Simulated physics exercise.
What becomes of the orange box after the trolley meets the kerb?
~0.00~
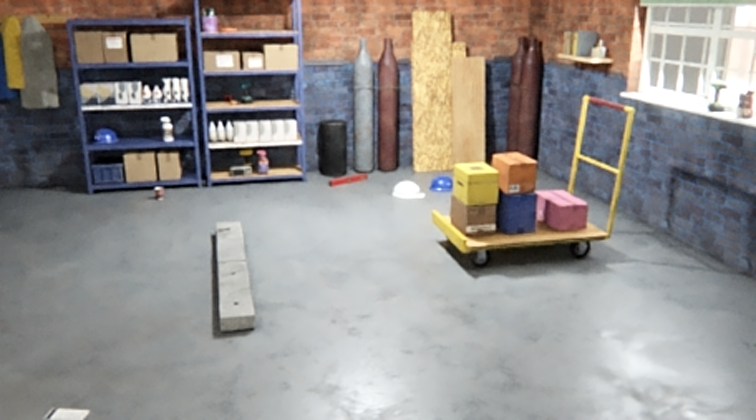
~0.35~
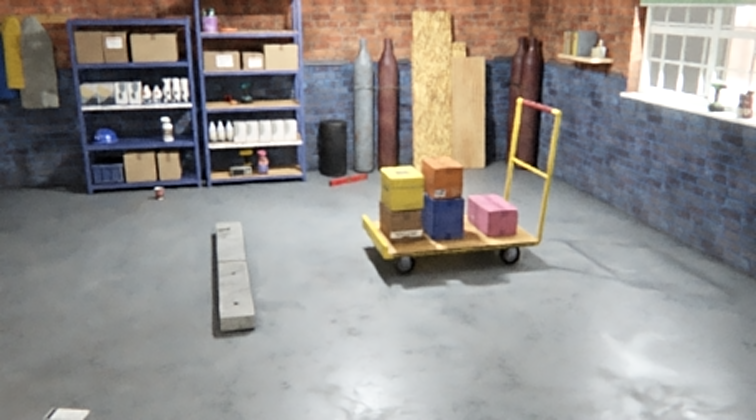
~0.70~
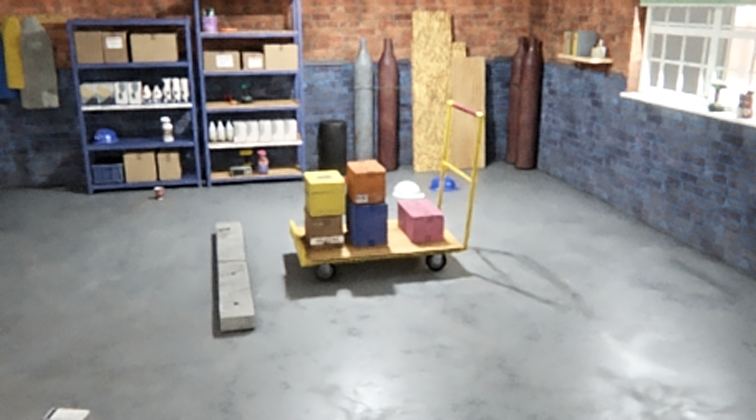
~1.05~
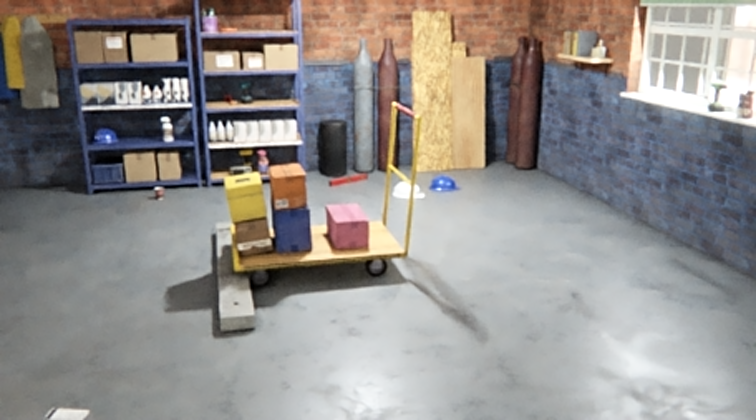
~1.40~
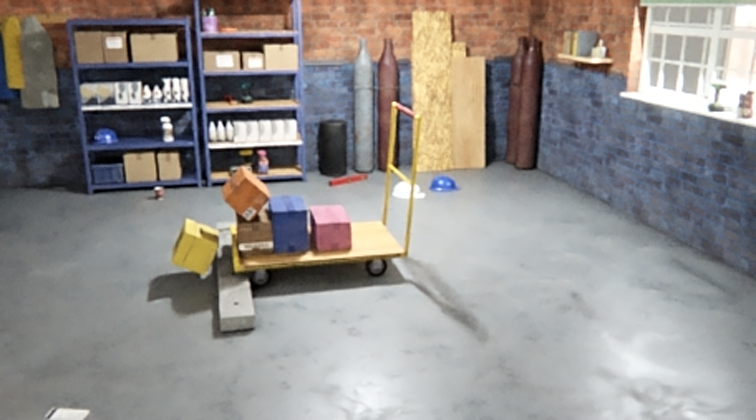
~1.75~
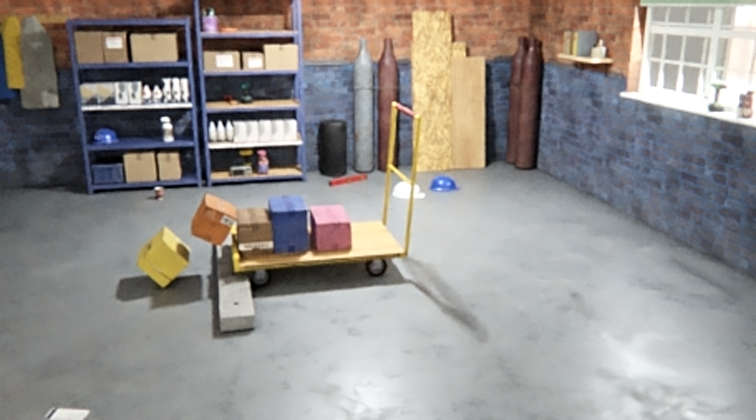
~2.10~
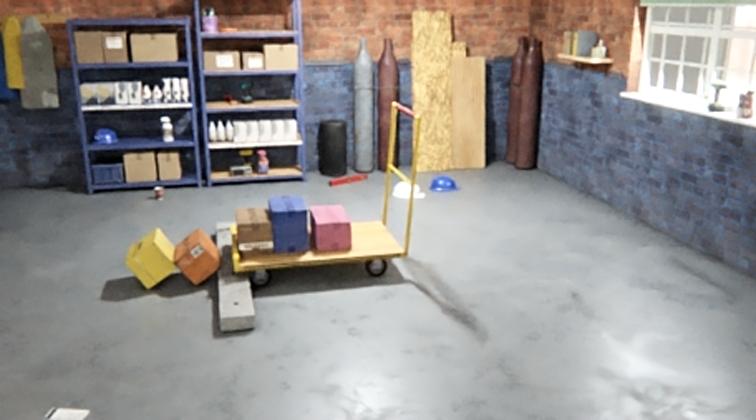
It tumbles forward over the brown box and off the front of the trolley, ending up on the floor beyond the kerb next to the yellow box.
